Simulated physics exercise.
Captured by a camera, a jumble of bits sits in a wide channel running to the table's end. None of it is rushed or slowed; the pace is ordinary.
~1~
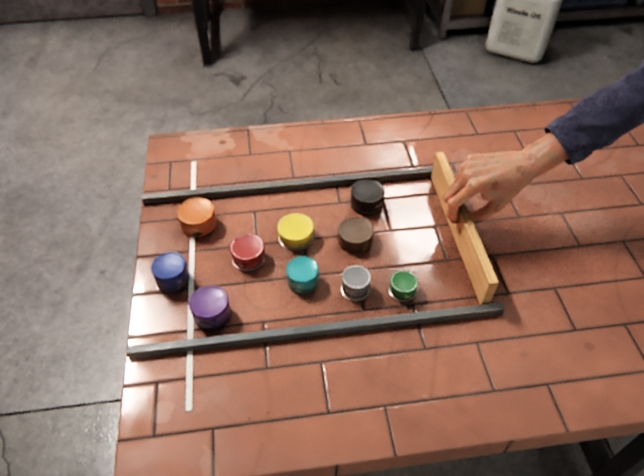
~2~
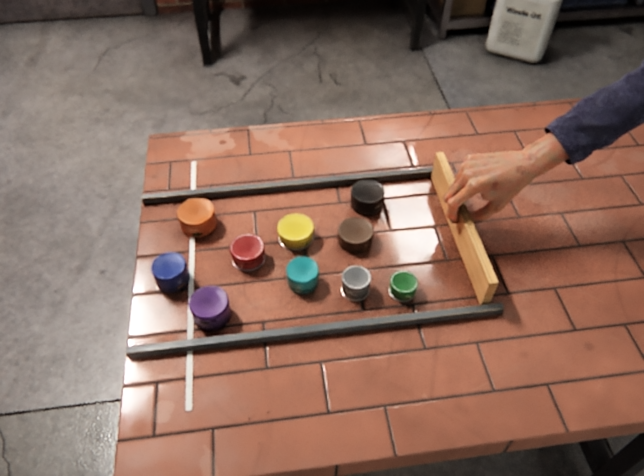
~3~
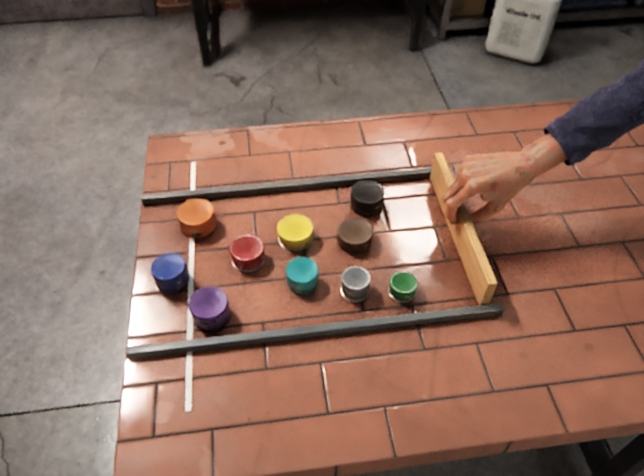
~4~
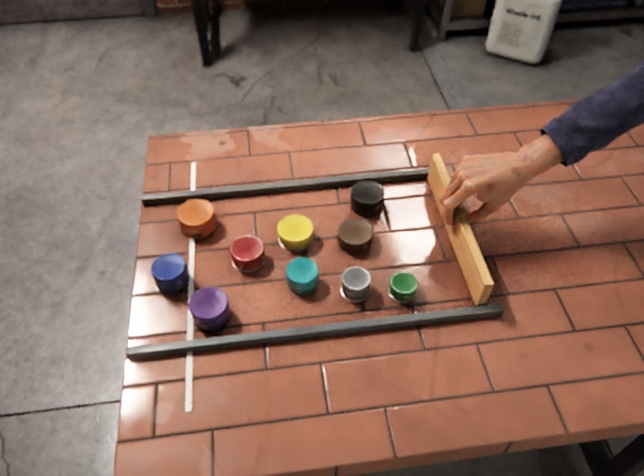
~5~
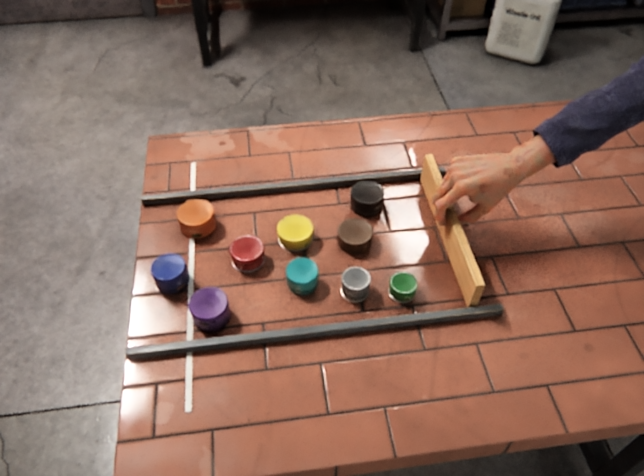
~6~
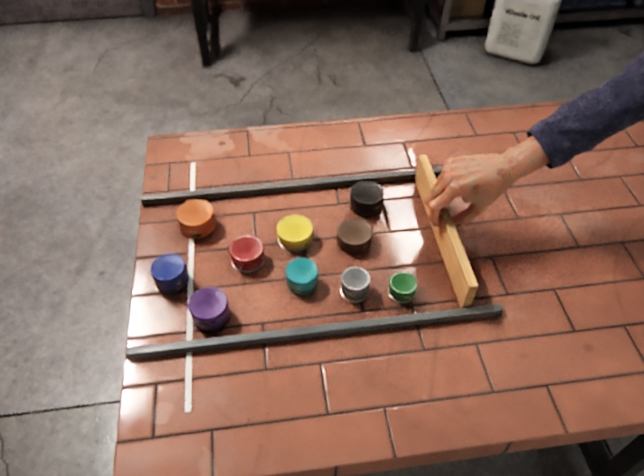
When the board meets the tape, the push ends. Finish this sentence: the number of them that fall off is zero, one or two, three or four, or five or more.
The number of them that fall off is one or two.
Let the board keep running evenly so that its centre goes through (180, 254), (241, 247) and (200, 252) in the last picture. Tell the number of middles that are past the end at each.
3, 0 and 0.
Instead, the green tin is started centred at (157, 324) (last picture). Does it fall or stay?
From that start, the object then does not stay.
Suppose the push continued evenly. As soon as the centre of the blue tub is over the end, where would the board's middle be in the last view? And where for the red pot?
The middle is at (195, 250) when it's the blue tub, and at (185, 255) when it's the red pot.
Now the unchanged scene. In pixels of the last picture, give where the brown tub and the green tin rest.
Final pixels, roughly: (172, 256) for the first, (174, 326) for the other.
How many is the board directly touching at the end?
The figure is 4.
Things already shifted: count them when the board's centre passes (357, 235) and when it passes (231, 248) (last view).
The counts are 5 and 10.
A little later, none off yet; blue tub at rest near (170, 274); orange tub at rest near (197, 219); purple tub at rest near (210, 310).
Next, none off yet; blue tub at rest near (170, 274); orange tub moving near (193, 219); purple tub at rest near (210, 310).
When it is over, the number that fall off is one or two; down, blue tub.
